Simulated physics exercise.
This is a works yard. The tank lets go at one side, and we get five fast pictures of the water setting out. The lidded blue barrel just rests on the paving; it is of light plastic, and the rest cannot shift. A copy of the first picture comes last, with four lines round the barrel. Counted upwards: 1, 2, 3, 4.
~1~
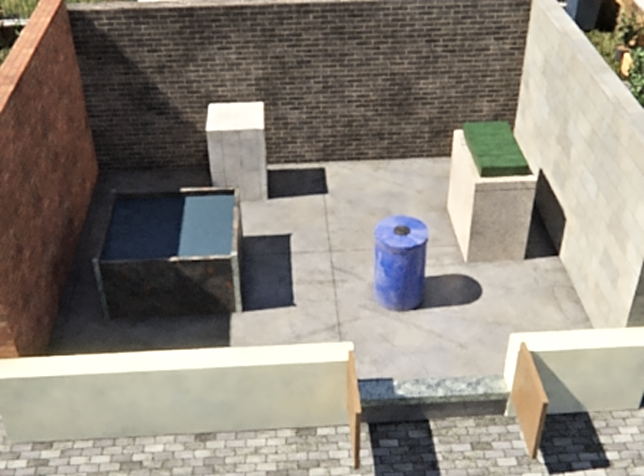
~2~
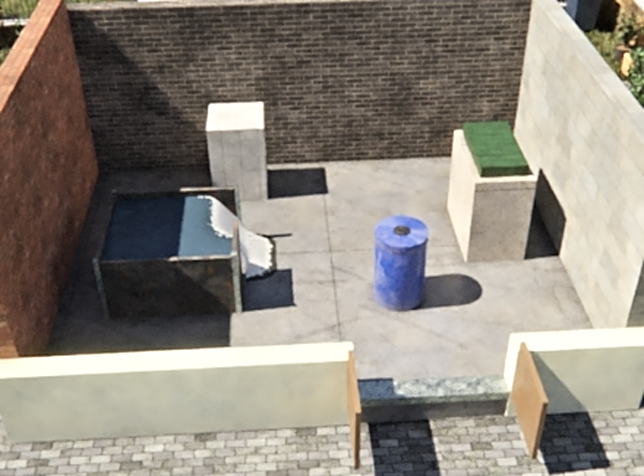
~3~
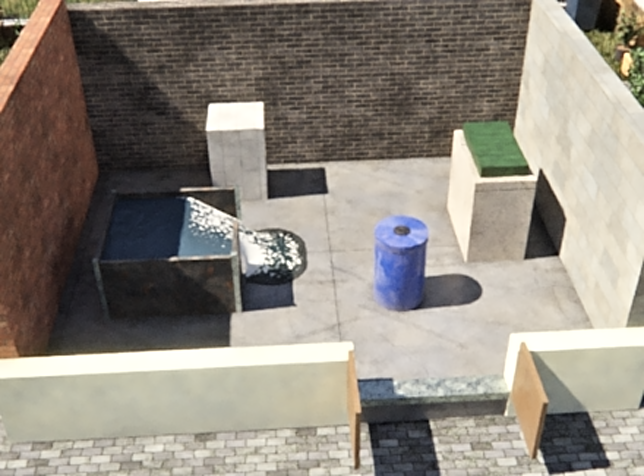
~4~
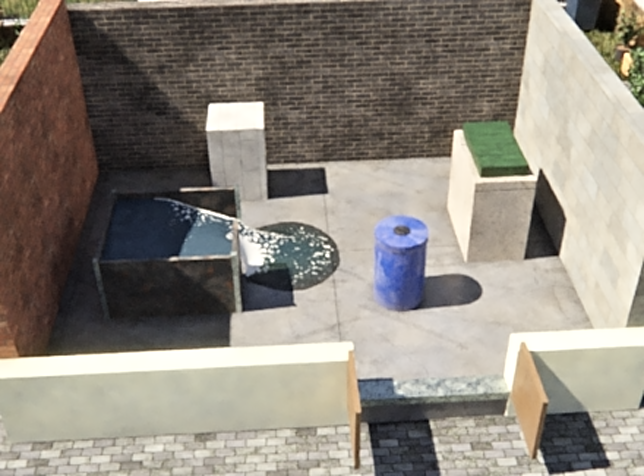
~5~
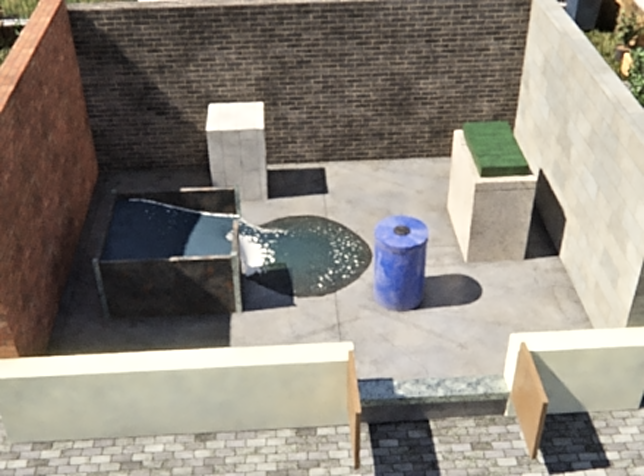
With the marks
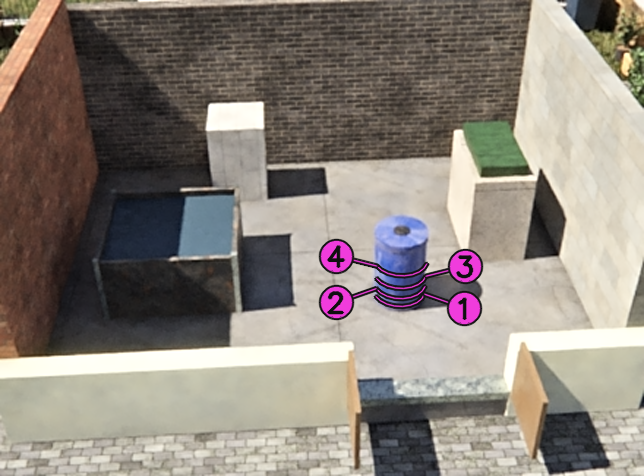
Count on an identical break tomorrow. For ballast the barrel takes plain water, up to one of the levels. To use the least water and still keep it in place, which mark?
The answer is line 2.
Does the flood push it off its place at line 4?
No.
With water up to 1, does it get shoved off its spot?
Yes.
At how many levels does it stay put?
Three.
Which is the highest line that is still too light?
It is 1.
On the marked copy, 1 at (402, 306); 2 at (403, 298); 3 at (403, 288); 4 at (404, 275); from the bottom up 1, 2, 3, 4.
For line 1, it is pushed about its own width away.
For line 2, it does not move.
For line 3, it does not move.
For line 4, it does not move.
